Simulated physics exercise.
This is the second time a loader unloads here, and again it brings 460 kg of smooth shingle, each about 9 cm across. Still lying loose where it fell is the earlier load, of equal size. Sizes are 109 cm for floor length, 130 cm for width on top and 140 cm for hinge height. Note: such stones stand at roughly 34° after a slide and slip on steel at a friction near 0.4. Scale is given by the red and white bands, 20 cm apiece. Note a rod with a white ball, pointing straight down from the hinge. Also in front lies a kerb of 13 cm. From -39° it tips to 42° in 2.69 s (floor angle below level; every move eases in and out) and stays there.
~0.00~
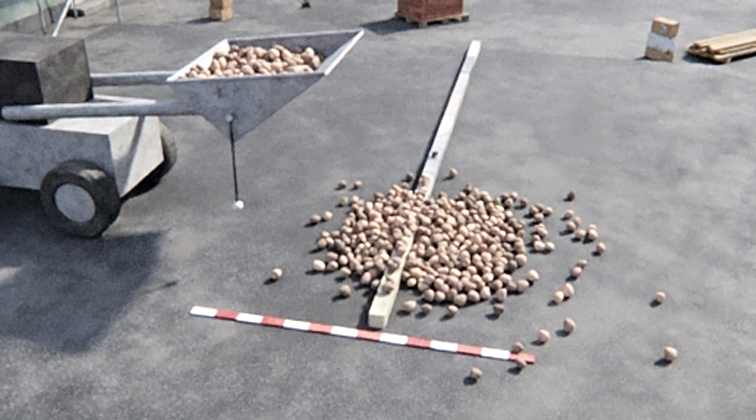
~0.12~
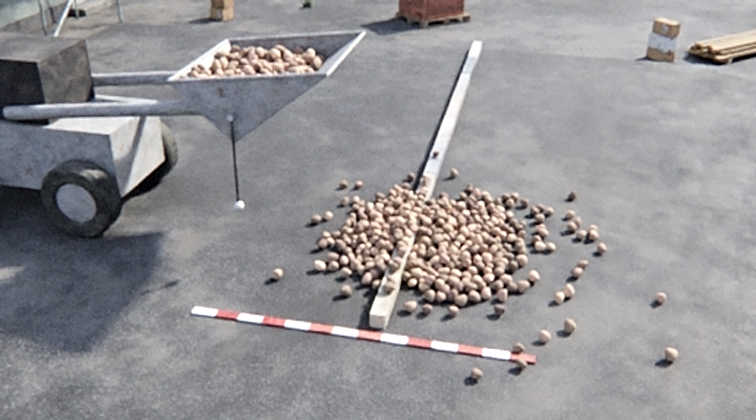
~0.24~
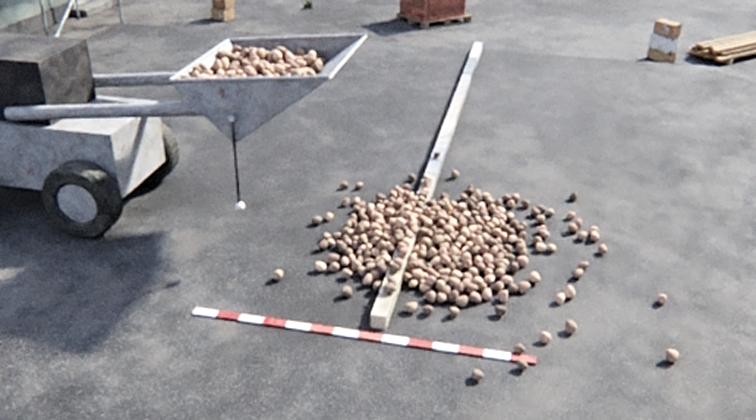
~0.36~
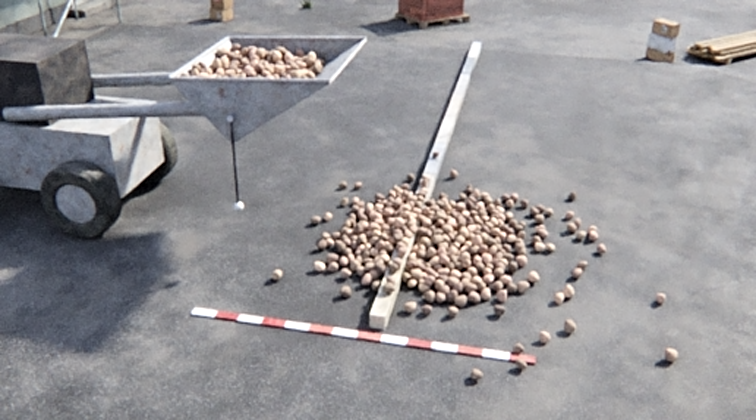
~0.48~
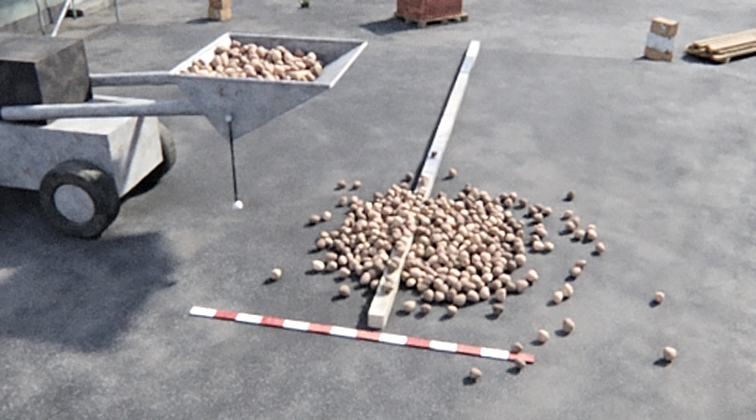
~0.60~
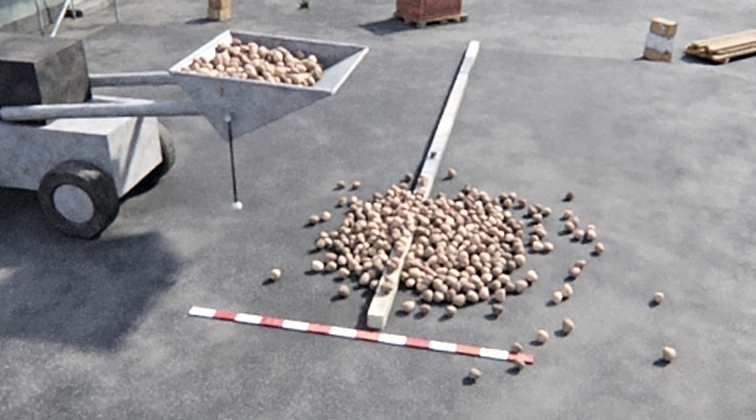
In this clip, a wheeled loader holds a grey bucket of smooth stones at the left, beside a loose pile lying across a pale kerb; the bucket tilts slightly, its right lip lowering, while the pile stays still.
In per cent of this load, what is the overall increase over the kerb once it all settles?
5 out of 100, about.
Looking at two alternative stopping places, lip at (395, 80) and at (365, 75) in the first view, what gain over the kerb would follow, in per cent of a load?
I'd say close to 80 per cent for one and close to 40 per cent for the other, in that order.
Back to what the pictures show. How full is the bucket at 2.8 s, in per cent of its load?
Still inside: Some 5 %.
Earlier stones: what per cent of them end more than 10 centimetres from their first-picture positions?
I'd put it at about 5 per cent.
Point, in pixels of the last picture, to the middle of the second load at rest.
They settle centred around (361, 223).
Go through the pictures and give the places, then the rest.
In the first picture, lip at (326, 73), floor tilted -39°, highest stones at (287, 57). The earlier load is highest near (408, 213), 19 cm above ground level, 39 % on this side of the kerb, 61 % over the kerb.
In the second picture, the bucket is at -39°, its lip at (328, 74); the top of the load is at (289, 57); the stones move at 0.0 m/s on average.
In the third picture, lip at (330, 78), floor tilted -37°, highest stones at (276, 58); the stones move at 0.1 m/s on average.
In the fourth picture, lip at (330, 82), floor tilted -35°, highest stones at (248, 55); the stones move at 0.1 m/s on average.
In the fifth picture, lip at (331, 86), floor tilted -32°, highest stones at (245, 52); the stones move at 0.1 m/s on average.
In the sixth picture, lip at (332, 93), floor tilted -29°, highest stones at (243, 51); the stones move at 0.1 m/s on average.
After 2.0 s the floor is at 29°; in per cent of one load, 89 in the bucket, 50 on this side of the kerb, 61 over the kerb; the foremost stones are at (602, 258).
After 2.8 s the floor is at 42°; in per cent of one load, 3 in the bucket, 134 on this side of the kerb, 63 over the kerb; the foremost stones are at (602, 258).
After 3.1 s the floor is at 42°; in per cent of one load, 0 in the bucket, 135 on this side of the kerb, 65 over the kerb; the foremost stones are at (602, 258).
After 6.0 s the floor is at 42°; in per cent of one load, 0 in the bucket, 134 on this side of the kerb, 66 over the kerb; the foremost stones are at (602, 258). Net gain over the kerb, 5.
